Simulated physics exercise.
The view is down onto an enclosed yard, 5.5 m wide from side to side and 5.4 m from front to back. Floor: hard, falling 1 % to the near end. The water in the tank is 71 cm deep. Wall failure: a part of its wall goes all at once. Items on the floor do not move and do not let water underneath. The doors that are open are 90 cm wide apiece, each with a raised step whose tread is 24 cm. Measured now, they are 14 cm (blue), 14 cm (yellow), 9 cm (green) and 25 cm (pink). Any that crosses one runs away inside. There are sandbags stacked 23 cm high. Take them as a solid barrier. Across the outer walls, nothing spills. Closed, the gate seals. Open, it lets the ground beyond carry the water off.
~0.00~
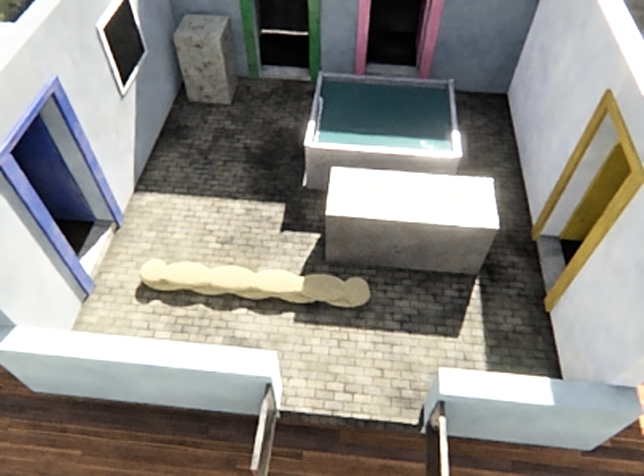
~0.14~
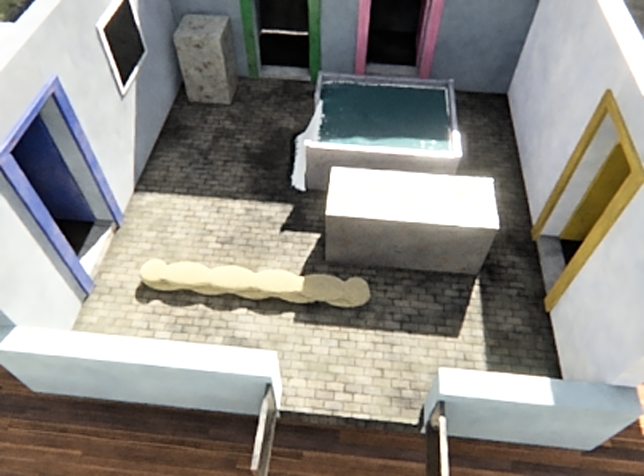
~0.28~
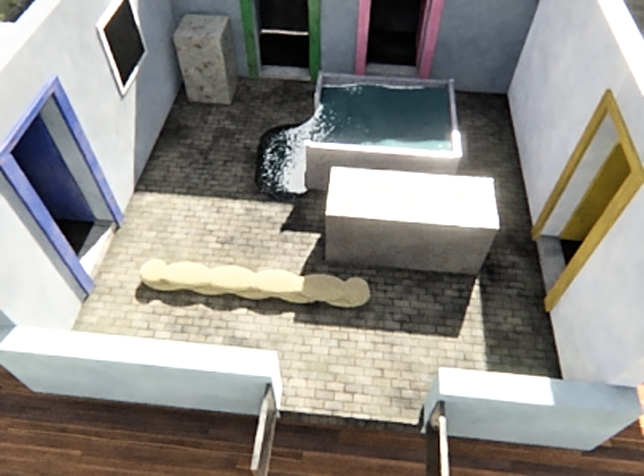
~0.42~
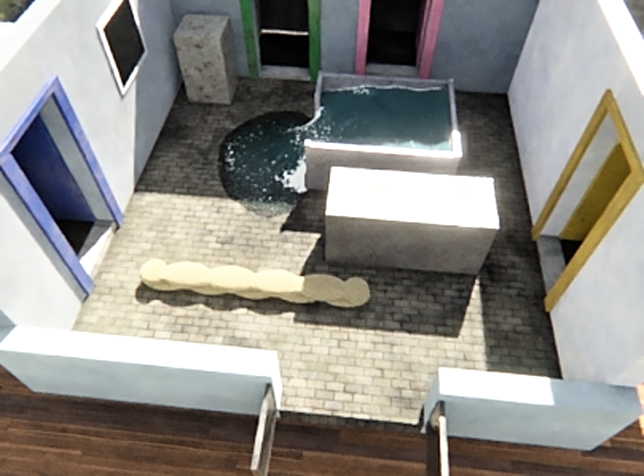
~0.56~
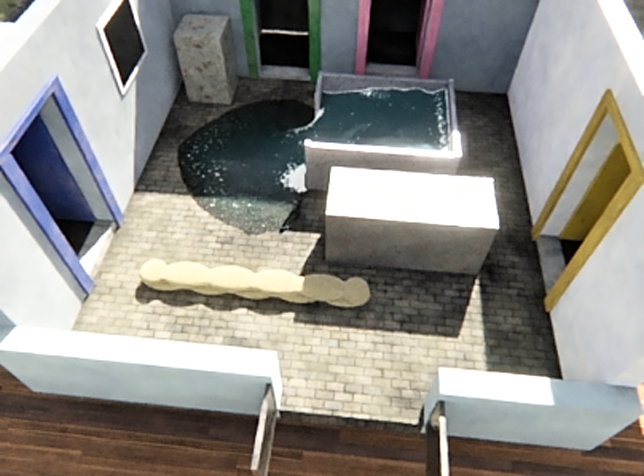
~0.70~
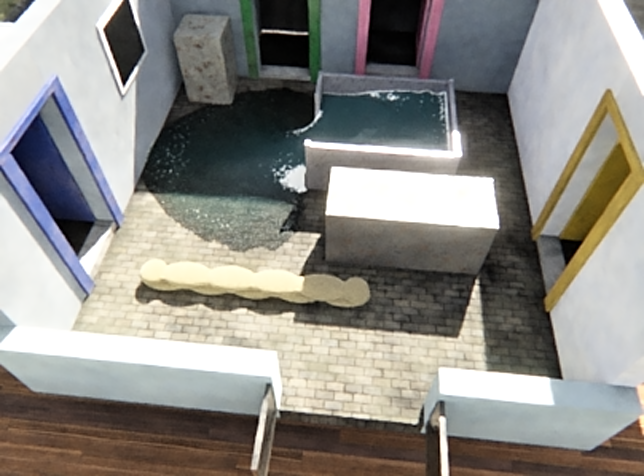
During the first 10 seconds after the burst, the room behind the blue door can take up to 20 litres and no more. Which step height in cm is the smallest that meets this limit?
A height of roughly 16 cm.
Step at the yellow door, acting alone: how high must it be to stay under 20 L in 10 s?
Roughly 6.5 cm at yellow.
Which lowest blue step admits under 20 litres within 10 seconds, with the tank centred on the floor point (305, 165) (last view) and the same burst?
It must be around 15 cm tall.
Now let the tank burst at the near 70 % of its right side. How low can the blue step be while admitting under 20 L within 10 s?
Then roughly 9.5 cm.
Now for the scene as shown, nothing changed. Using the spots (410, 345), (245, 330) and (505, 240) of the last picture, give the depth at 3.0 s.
Close to 0, 2 and 0 cm deep.
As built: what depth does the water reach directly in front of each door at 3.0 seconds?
Door by door, in centimetres - blue 18, yellow 0, green 7, pink 0.
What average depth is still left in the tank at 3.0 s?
Averaged depth comes out at about 23 cm.
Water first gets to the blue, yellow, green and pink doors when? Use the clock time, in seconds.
Blue 1.2 seconds, yellow 5.0 seconds, green 0.9 seconds, pink 3.4 seconds.
After 1.4 s water covers 30 % of the floor, deepest (36 cm) near (306, 170); 16 cm at the blue door, 0 litres in over its 14 cm step.
After 3.0 s water covers 50 % of the floor, deepest (33 cm) near (57, 363); 18 cm at the blue door, 26 litres in over its 14 cm step.
After 10.0 s water covers 90 % of the floor, deepest (13 cm) near (456, 191); 8 cm at the blue door, 34 litres in over its 14 cm step.
At the blue door as built, the water arrived by 1.2 s and peaked near 22 cm at 2.0 s.
With a step of 13.5 cm, 39 litres would have come in within the 10 s; with 18 cm, 12 litres. So under 20 litres takes about 16 cm.
